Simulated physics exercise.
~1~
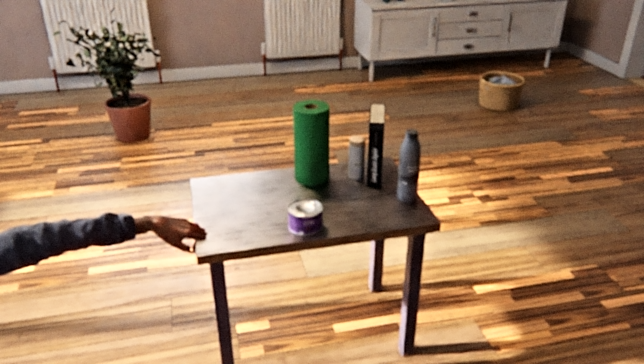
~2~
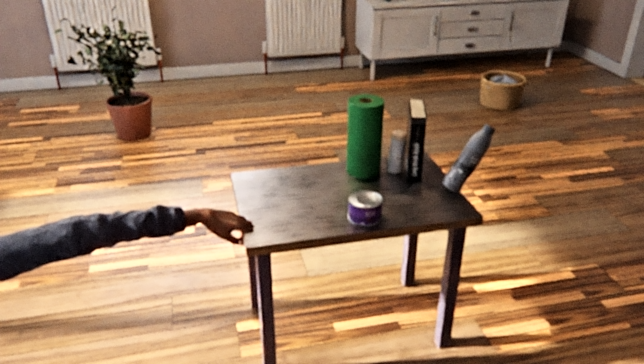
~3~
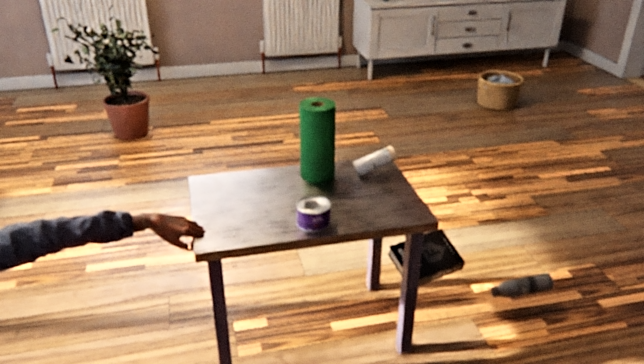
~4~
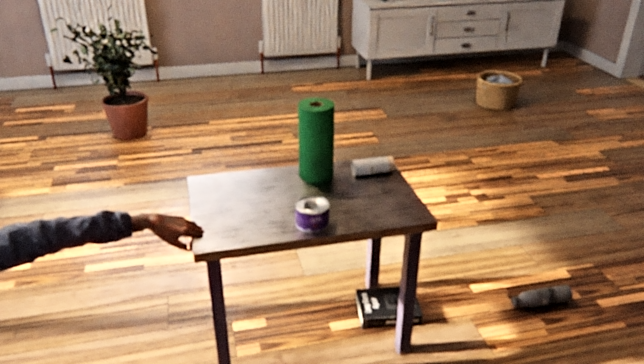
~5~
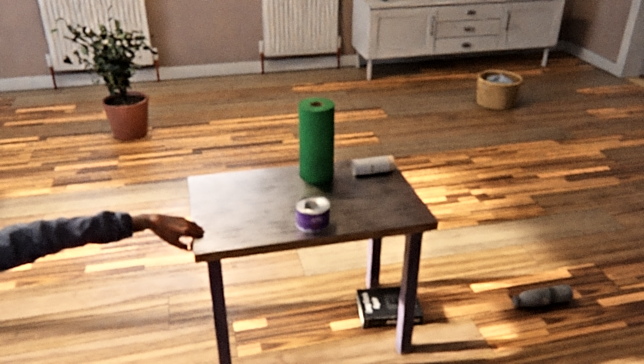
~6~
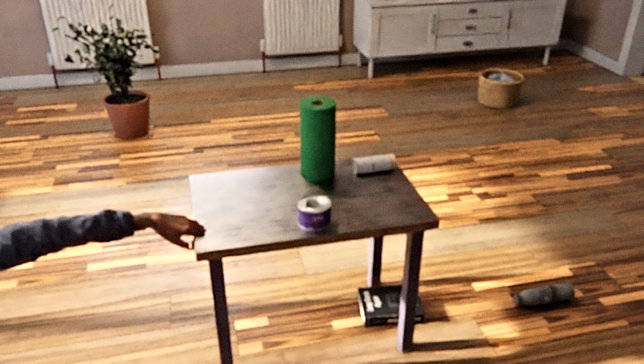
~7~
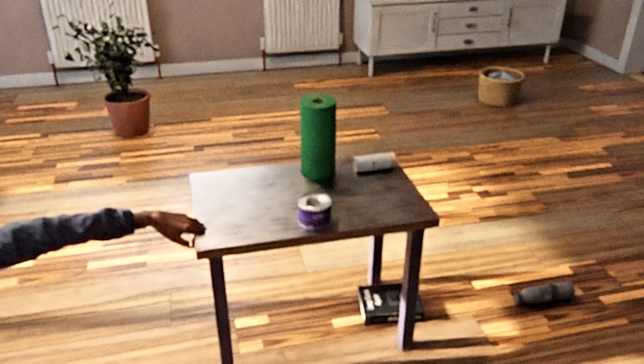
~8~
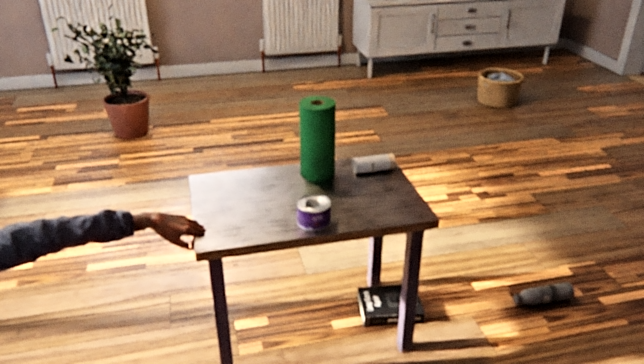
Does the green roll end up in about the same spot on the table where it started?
Yes, the green roll is still standing in about the same spot on the table at the end.
